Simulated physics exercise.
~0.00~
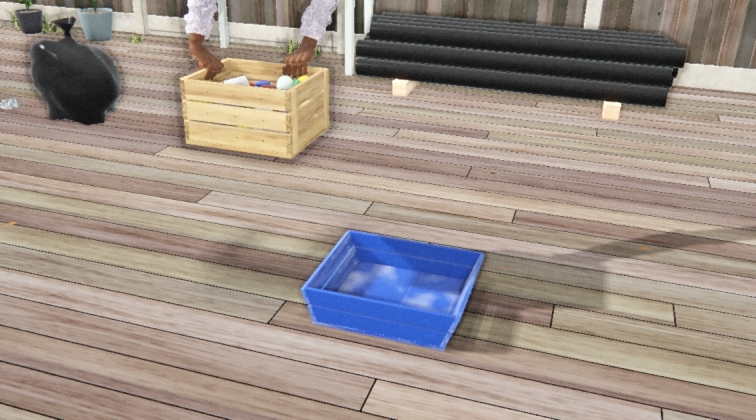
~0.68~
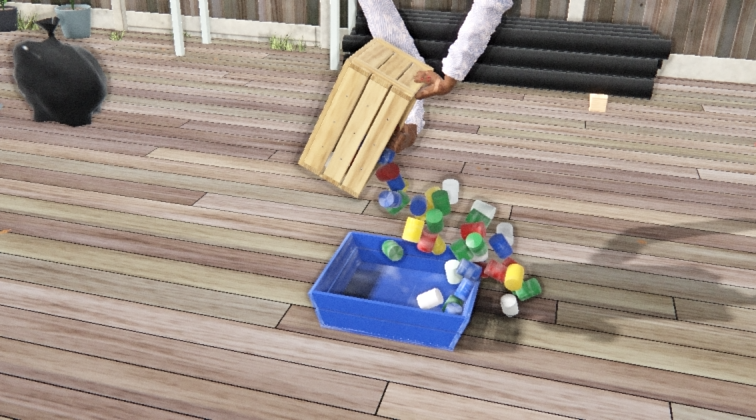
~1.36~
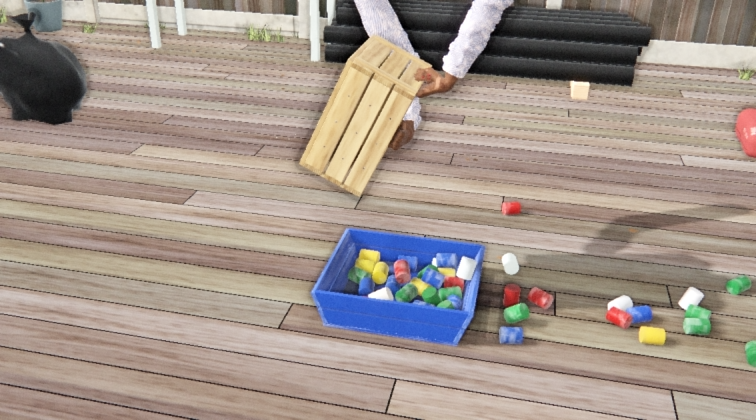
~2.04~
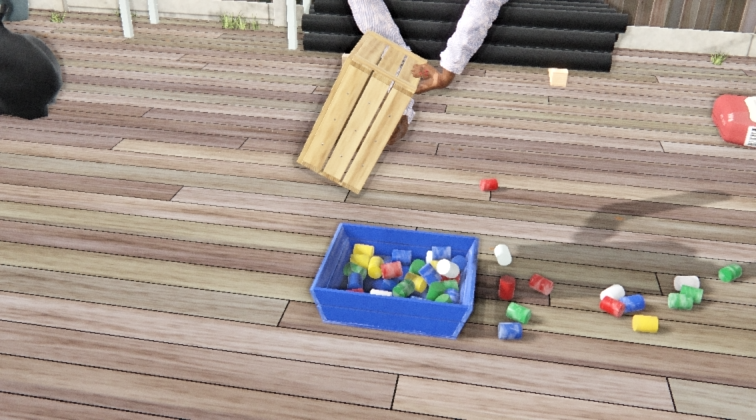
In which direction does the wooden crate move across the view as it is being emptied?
The wooden crate moves to the right, as the viewer sees it.
On a wooden deck with a fence and a stack of black pipes behind, two hands grip an open wooden crate set back from an empty blue box. The hands swing the crate to the right and tip it well over towards the box. Small jars in red, green, yellow, blue and white tumble out in a loose stream. Many drop into the box, while others miss and scatter over the boards to its right. The crate is still held tipped at the end, with most of the jars in the blue box and the rest lying on the deck.
